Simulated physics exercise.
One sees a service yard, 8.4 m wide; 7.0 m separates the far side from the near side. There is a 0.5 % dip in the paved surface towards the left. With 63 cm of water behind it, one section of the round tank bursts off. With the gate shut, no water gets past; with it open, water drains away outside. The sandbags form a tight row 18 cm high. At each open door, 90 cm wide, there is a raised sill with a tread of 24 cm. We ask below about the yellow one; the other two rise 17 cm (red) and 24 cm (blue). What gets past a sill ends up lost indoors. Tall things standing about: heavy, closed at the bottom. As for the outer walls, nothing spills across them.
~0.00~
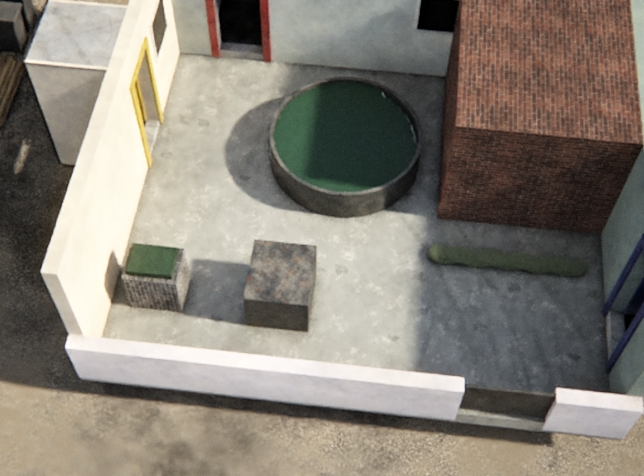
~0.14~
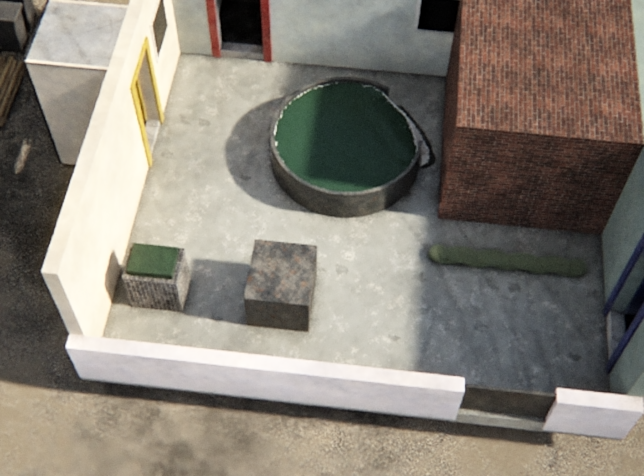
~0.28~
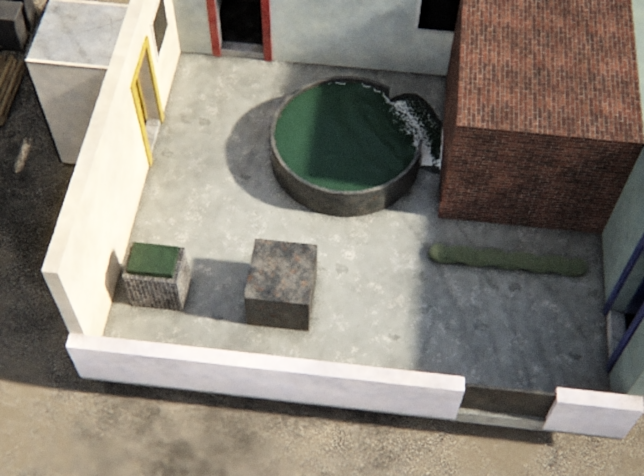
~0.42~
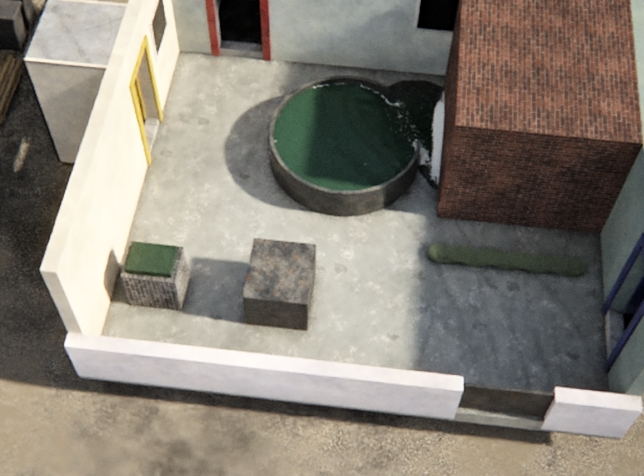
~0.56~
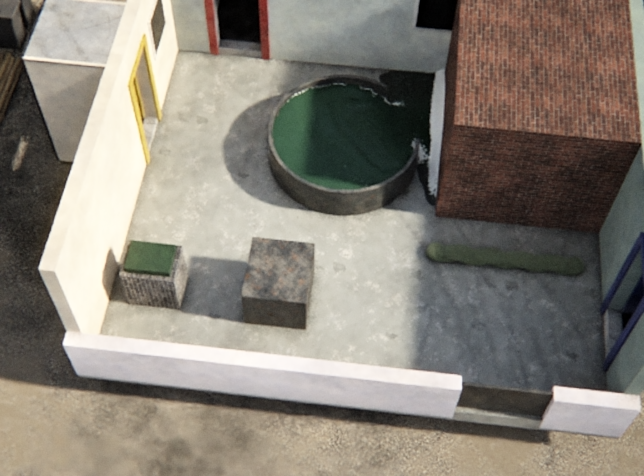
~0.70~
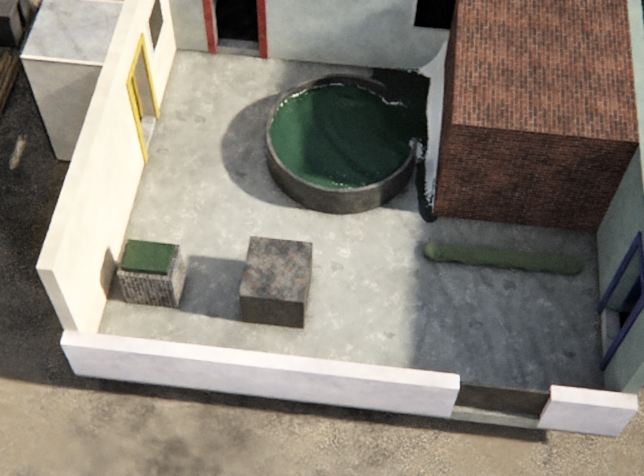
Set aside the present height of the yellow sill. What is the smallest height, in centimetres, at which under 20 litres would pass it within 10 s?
The smallest such height is roughly 10.5 cm.
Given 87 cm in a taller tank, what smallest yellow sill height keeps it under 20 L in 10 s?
I'd say close to 15 cm.
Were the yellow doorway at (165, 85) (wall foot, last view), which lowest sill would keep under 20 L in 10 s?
Around 25 cm would do it.
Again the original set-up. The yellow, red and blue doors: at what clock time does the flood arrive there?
It gets to yellow at 2.8 s, to red at 2.0 s, and to blue at 7.5 s.
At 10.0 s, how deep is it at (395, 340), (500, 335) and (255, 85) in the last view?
Roughly 5, then 2, then 4 cm.
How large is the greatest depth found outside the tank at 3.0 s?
About 37 cm at most.
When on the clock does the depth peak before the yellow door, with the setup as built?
Some 3.8 s, more or less.
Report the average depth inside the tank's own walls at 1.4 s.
46 cm, roughly.
After 1.4 s water covers 10 % of the floor, deepest (64 cm) near (440, 79); it has not reached the yellow door.
After 3.0 s water covers 45 % of the floor, deepest (37 cm) near (439, 92); 11 cm at the yellow door, 0 litres in over its 10 cm sill.
After 10.0 s water covers 90 % of the floor, deepest (16 cm) near (115, 272); 9 cm at the yellow door, 22 litres in over its 10 cm sill.
At the yellow door as built, the water arrived by 2.8 s and peaked near 15 cm at 3.8 s.
With a sill of 9 cm, 32 litres would have come in within the 10 s; with 12 cm, 9 litres. So under 20 litres takes about 10.5 cm.
